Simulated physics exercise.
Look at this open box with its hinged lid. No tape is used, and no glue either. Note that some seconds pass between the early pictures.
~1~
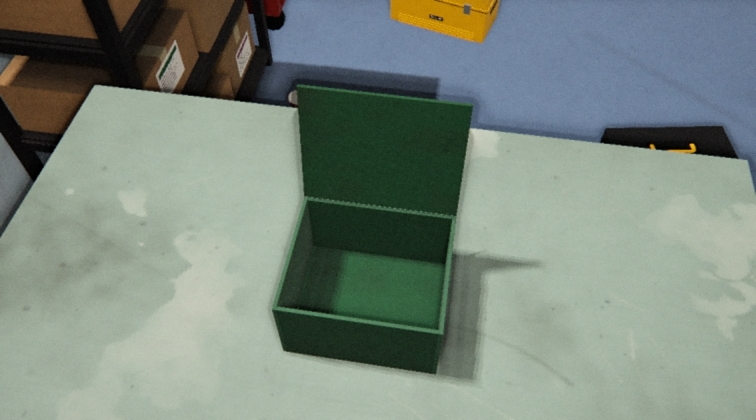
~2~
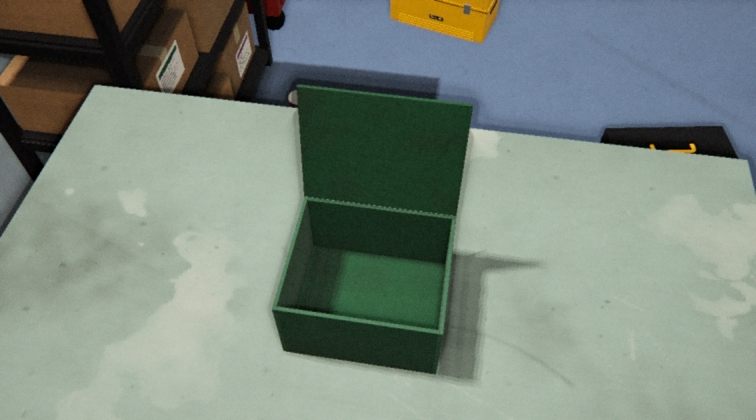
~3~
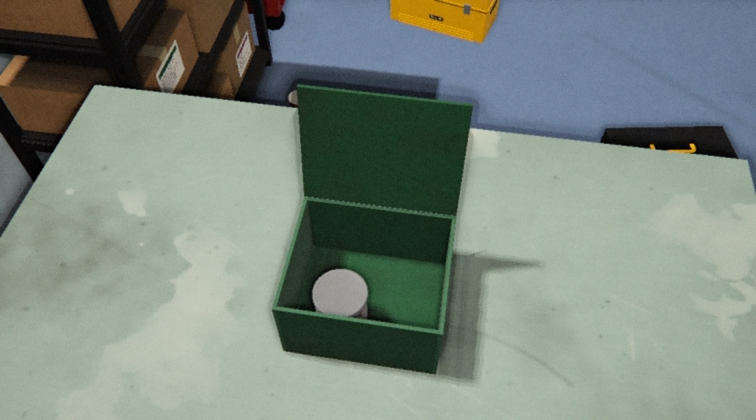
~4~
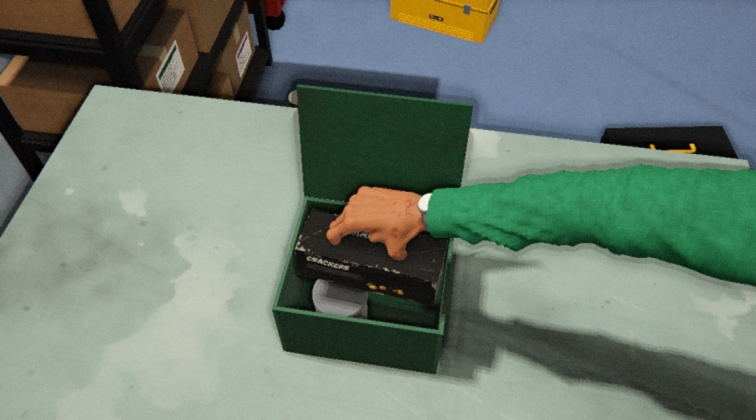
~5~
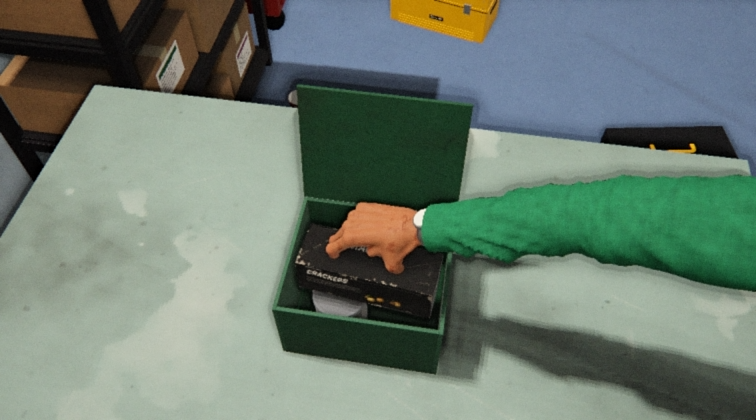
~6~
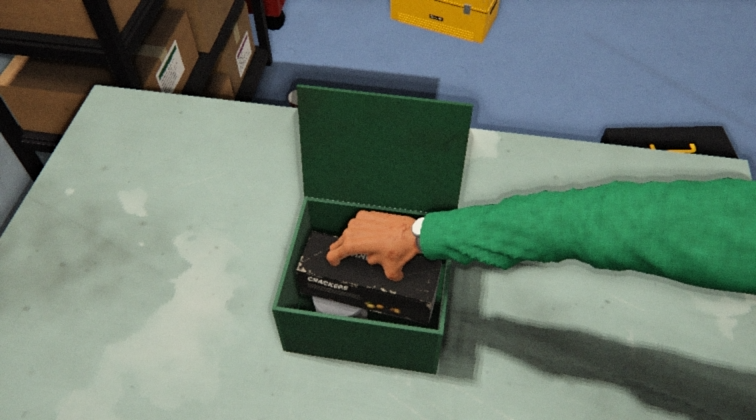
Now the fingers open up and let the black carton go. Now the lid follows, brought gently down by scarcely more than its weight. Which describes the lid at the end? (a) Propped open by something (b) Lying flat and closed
a.
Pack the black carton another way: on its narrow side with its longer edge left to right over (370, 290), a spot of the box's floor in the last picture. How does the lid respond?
That way the lid ends up fully closed.
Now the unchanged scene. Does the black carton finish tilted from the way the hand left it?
As it turns out, the black carton keeps its original angle.
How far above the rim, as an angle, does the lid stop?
It comes to about 20°.
Then, 1.10 s later than the last frame, lid starting down; black carton tilted by 10° near (374, 278).
Then, 1.60 s later than the last frame, lid 59° above the rim; black carton tilted by 10° near (373, 278).
Then, 2.00 s later than the last frame, lid 29° above the rim; black carton tilted by 10° near (373, 278).
When it is over, lid 20° above the rim; both as before. End places, in pixels of the last picture, black carton near (371, 277).
